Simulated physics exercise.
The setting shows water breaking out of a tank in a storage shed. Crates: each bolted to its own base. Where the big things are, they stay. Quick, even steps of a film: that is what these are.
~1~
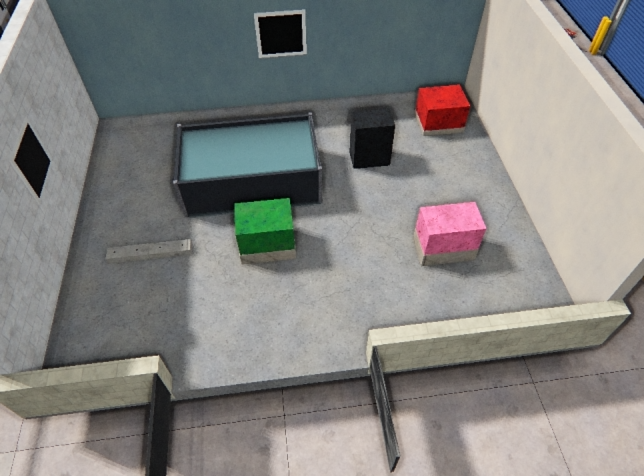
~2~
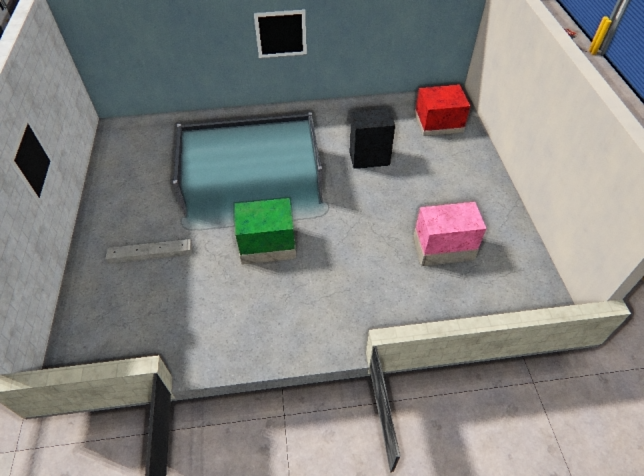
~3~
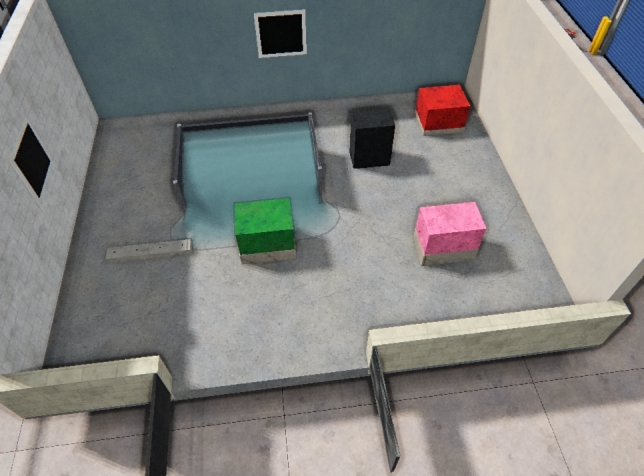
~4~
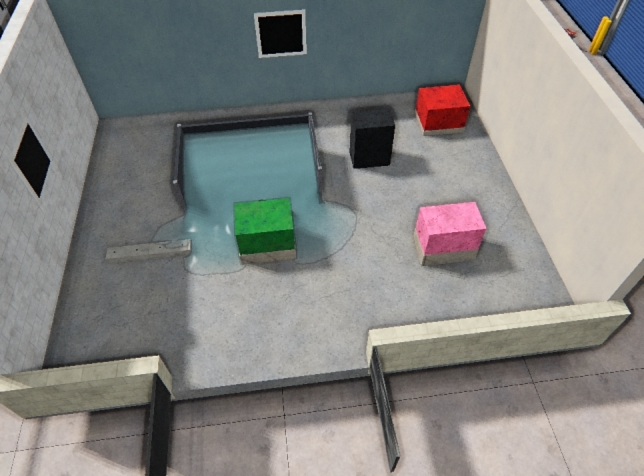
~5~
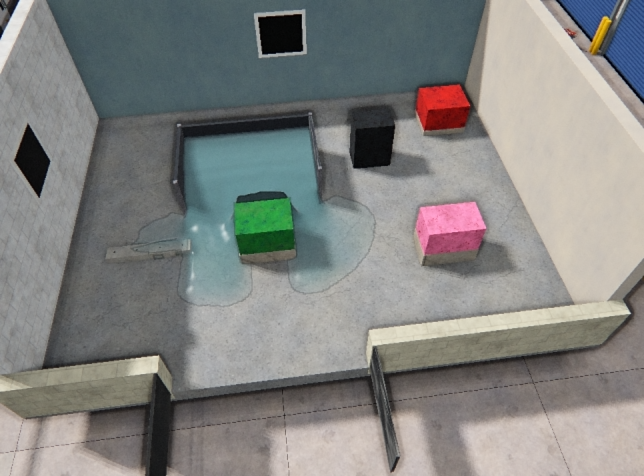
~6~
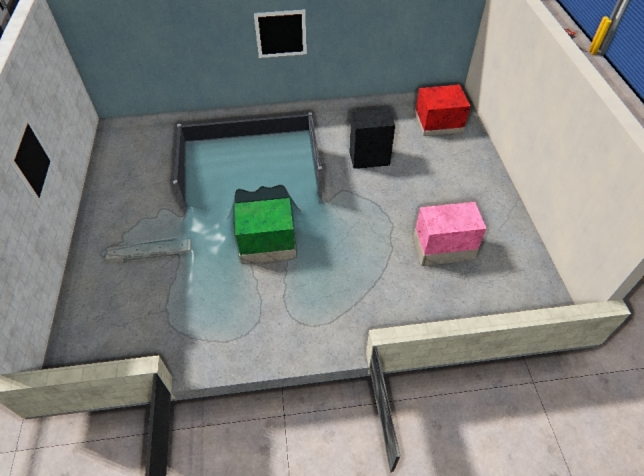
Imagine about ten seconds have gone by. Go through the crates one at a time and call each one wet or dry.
The red crate is dry. The pink crate is dry. The green crate is wet.
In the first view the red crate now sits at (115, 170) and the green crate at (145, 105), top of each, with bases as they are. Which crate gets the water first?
It should be the pink one.
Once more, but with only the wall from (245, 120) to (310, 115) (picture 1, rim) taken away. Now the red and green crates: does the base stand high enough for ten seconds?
Red crate: Overtopped; green crate: Untouched.
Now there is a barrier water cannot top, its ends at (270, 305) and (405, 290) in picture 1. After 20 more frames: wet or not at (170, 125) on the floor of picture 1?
At that place: Free of water.
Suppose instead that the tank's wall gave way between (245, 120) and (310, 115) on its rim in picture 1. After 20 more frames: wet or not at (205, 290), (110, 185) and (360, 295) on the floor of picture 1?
First spot unwetted, second drenched, third unwetted.
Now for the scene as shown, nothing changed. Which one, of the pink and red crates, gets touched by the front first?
I reckon it's the one in pink.
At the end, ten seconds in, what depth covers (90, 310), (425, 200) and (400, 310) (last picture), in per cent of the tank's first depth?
I'd say close to 4, 4 and 4 percent.
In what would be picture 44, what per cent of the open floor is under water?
Around 80 percent, give or take.
A moment on, water covers 35 % of the floor; the red crate not reached, the pink crate water round its plinth, the green crate water round its plinth.
Next, water covers 50 % of the floor; the red crate not reached, the pink crate water round its plinth, the green crate water round its plinth.
Then, water covers 60 % of the floor; the red crate not reached, the pink crate water round its plinth, the green crate water round its plinth.
Later, water covers 80 % of the floor; the red crate water round its plinth, the pink crate water round its plinth, the green crate water round its plinth.
In the end, water covers 95 % of the floor; the red crate stayed above the water, the pink crate stayed above the water, the green crate was topped.
